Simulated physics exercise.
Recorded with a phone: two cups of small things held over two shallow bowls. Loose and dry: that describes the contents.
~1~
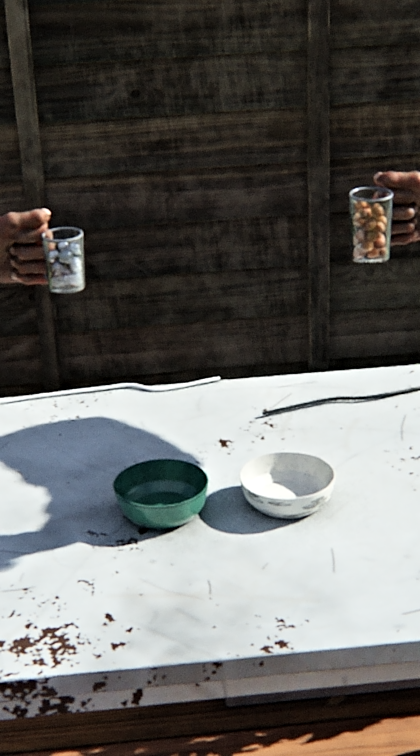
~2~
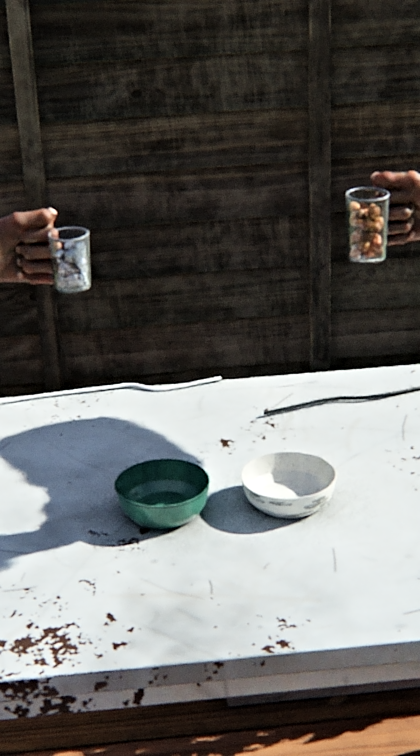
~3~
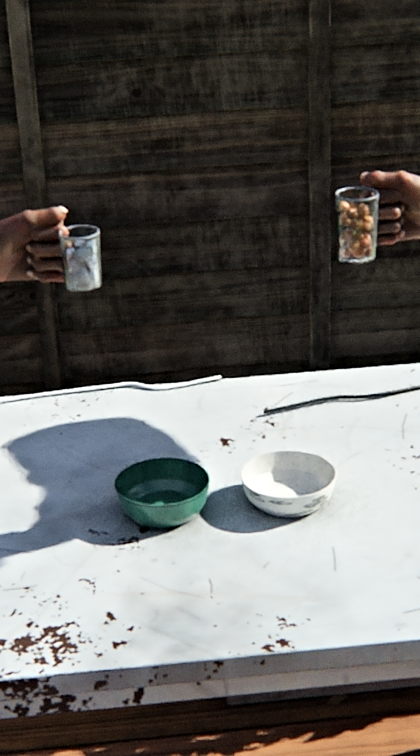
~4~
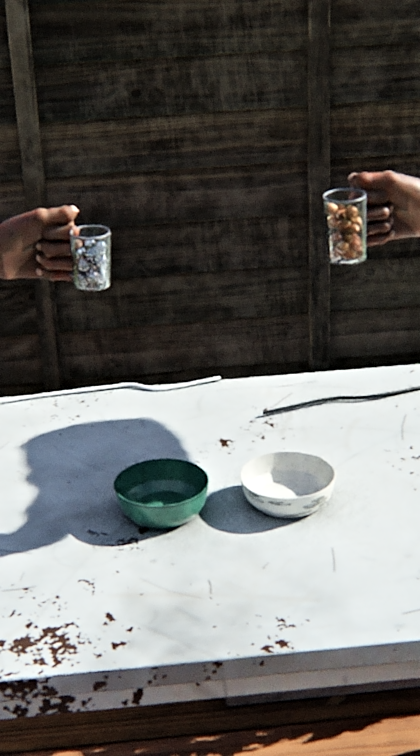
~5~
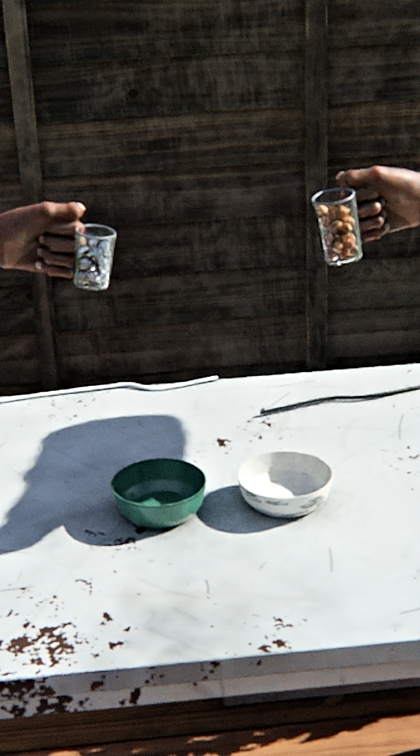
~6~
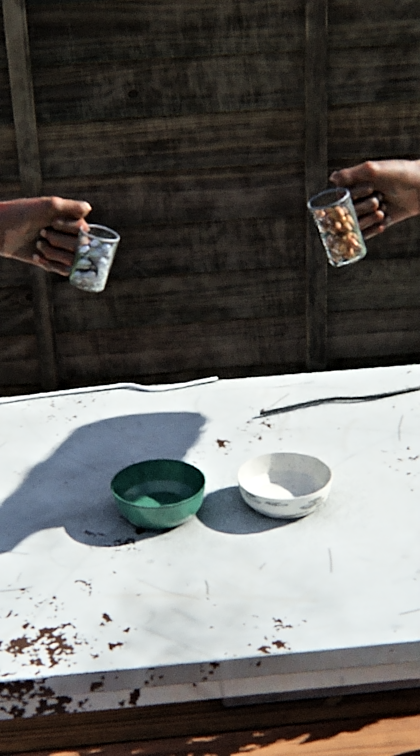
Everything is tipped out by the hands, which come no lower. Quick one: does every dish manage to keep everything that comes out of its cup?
Here is how it goes: Left - misses some; right - misses some.
Then, 0.33 s later than the last frame, left, every one still in the cup; right, every one still in the cup.
Then, 0.76 s later than the last frame, left, every one still in the cup; right, every one still in the cup.
Then, 1.21 s later than the last frame, left, roughly two thirds still in the cup, roughly a third in the air; right, the larger part still in the cup, roughly a quarter in the air.
When it is over, left, roughly half in the dish, roughly half outside the dish; right, roughly two thirds in the dish, roughly a third outside the dish.
